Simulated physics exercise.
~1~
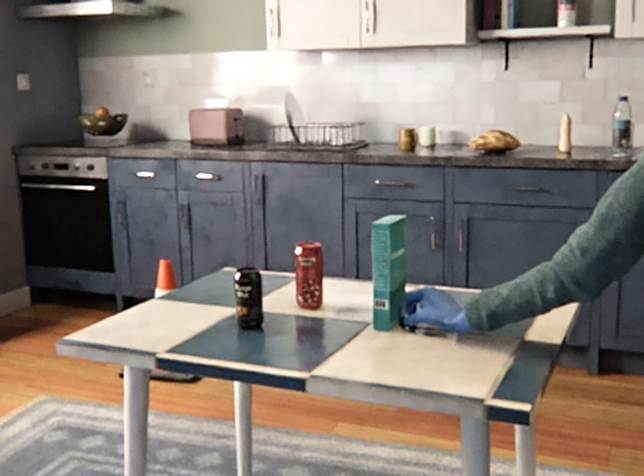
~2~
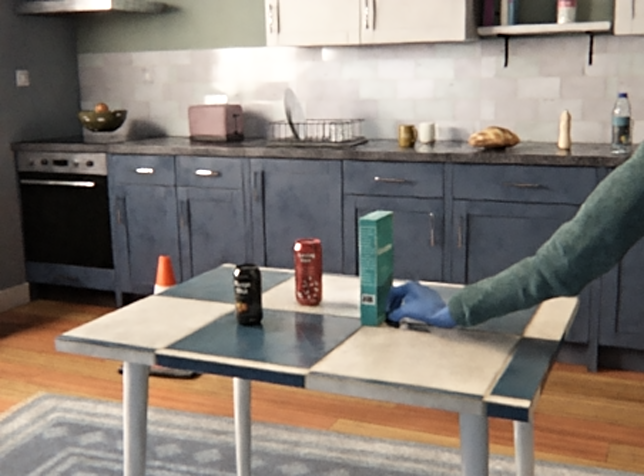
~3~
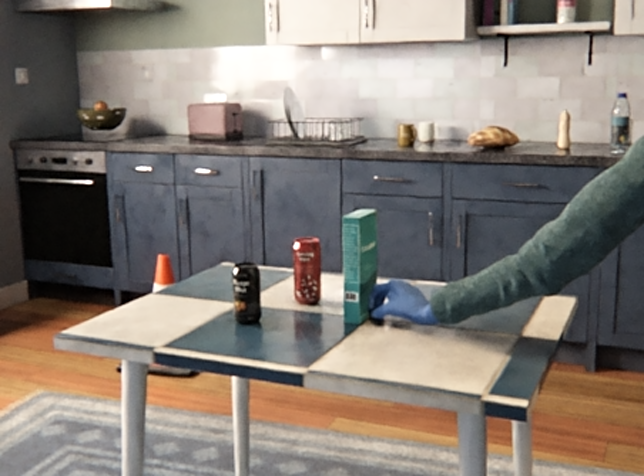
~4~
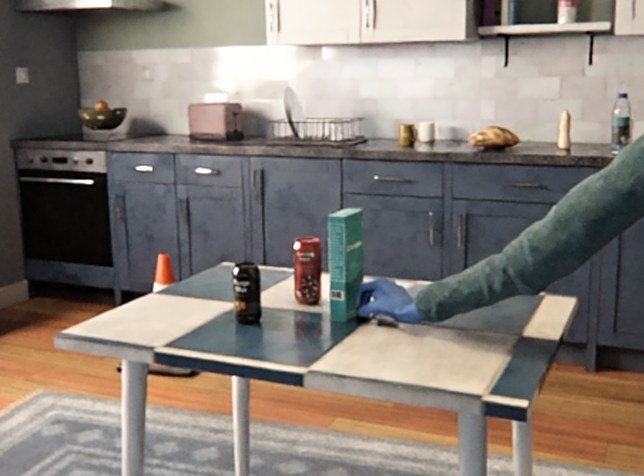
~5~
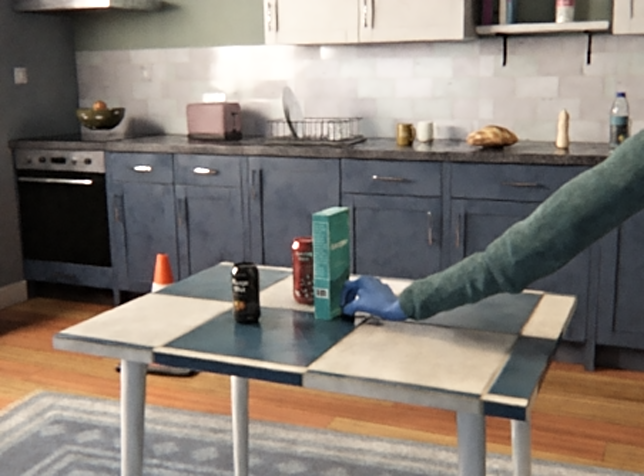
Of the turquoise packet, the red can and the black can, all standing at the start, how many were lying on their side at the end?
None of them were lying down. The turquoise packet, the red can and the black can were all still standing upright.
